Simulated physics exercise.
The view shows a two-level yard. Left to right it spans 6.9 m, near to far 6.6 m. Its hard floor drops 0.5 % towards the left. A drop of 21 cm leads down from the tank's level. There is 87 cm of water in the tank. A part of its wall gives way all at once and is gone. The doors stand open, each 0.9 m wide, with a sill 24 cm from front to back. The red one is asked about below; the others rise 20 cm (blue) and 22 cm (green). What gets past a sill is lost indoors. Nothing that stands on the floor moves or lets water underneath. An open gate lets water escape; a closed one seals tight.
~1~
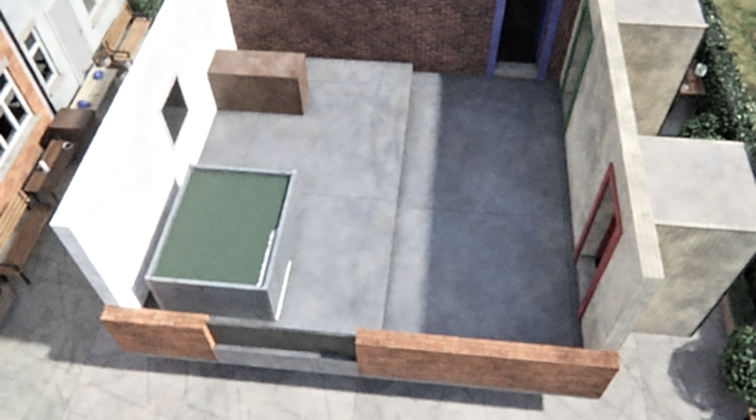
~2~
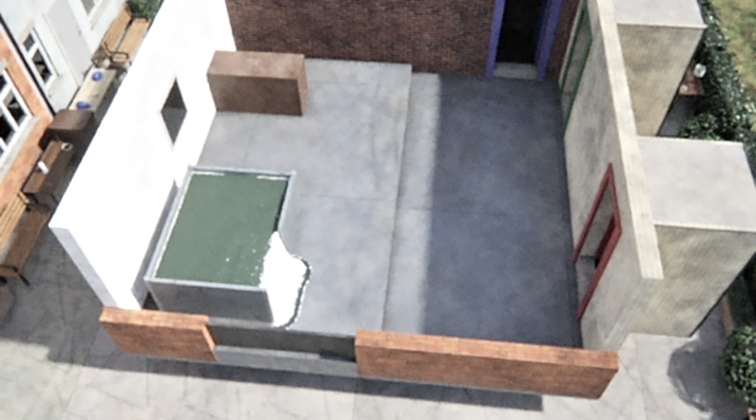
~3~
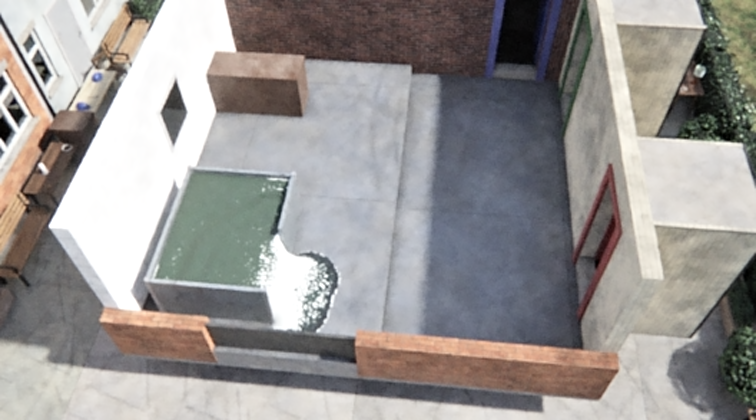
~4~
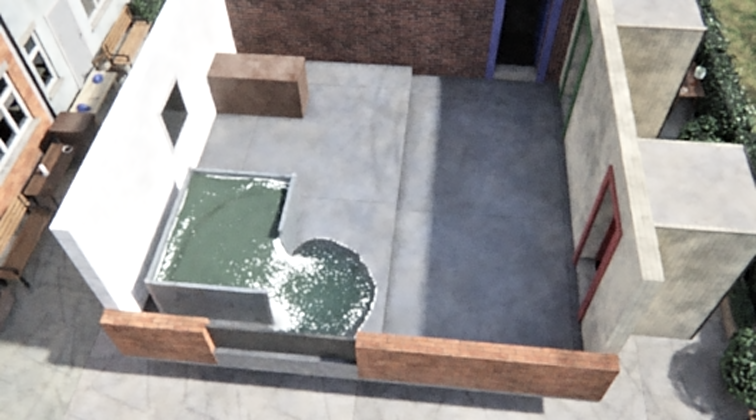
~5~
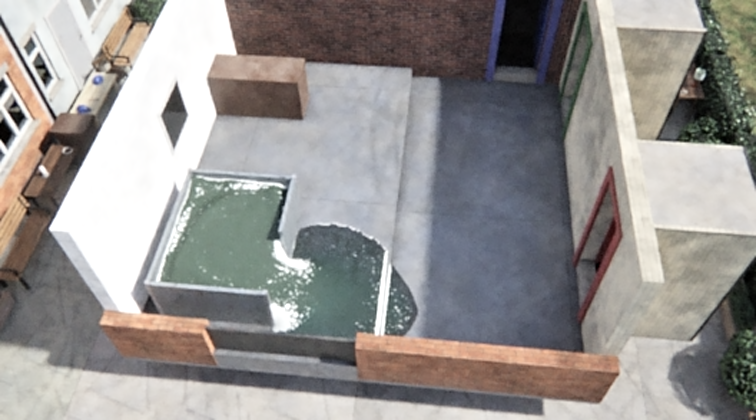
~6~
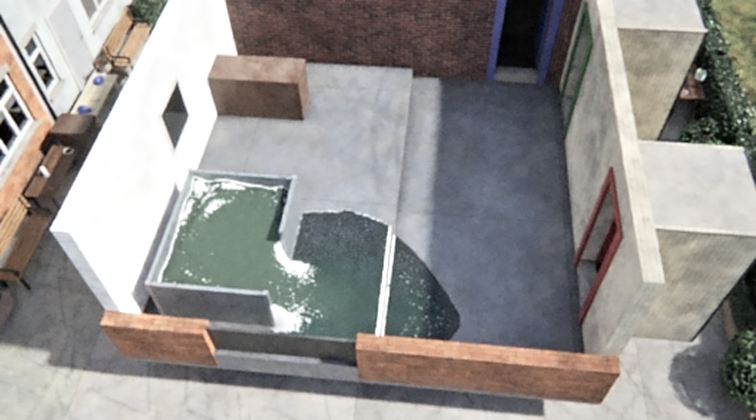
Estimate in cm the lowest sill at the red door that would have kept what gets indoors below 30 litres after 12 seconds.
At least 30 cm or so.
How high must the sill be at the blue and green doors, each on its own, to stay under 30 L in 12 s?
About 20 cm at blue and 14.0 cm at green.
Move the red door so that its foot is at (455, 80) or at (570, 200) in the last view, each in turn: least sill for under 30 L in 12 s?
About 16 and 11.5 cm.
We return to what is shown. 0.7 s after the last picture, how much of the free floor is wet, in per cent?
About 30 per cent.
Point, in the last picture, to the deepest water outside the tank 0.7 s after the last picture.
At about (584, 379).
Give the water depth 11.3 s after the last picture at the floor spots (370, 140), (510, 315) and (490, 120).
About 0, 10 and 13 cm.
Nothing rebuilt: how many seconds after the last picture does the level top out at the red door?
At about 1.8 s.
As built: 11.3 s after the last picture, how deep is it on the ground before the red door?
About 16.0 cm.
Then, 0.7 s after the last picture water covers 30 % of the floor, deepest (52 cm) near (584, 379); 12 cm at the red door, 0 litres in over its 27 cm sill.
Then, 2.3 s after the last picture water covers 45 % of the floor, deepest (36 cm) near (534, 342); 34 cm at the red door, 38 litres in over its 27 cm sill.
Then, 11.3 s after the last picture water covers 65 % of the floor, deepest (20 cm) near (532, 302); 16 cm at the red door, 48 litres in over its 27 cm sill.
At the red door as built, the water peaked near 40 cm, 1.7 s after the last picture.
With a sill of 24.5 cm, 69 litres would have come in within the 12 s; with 33 cm, 16 litres. So under 30 litres takes about 30 cm.
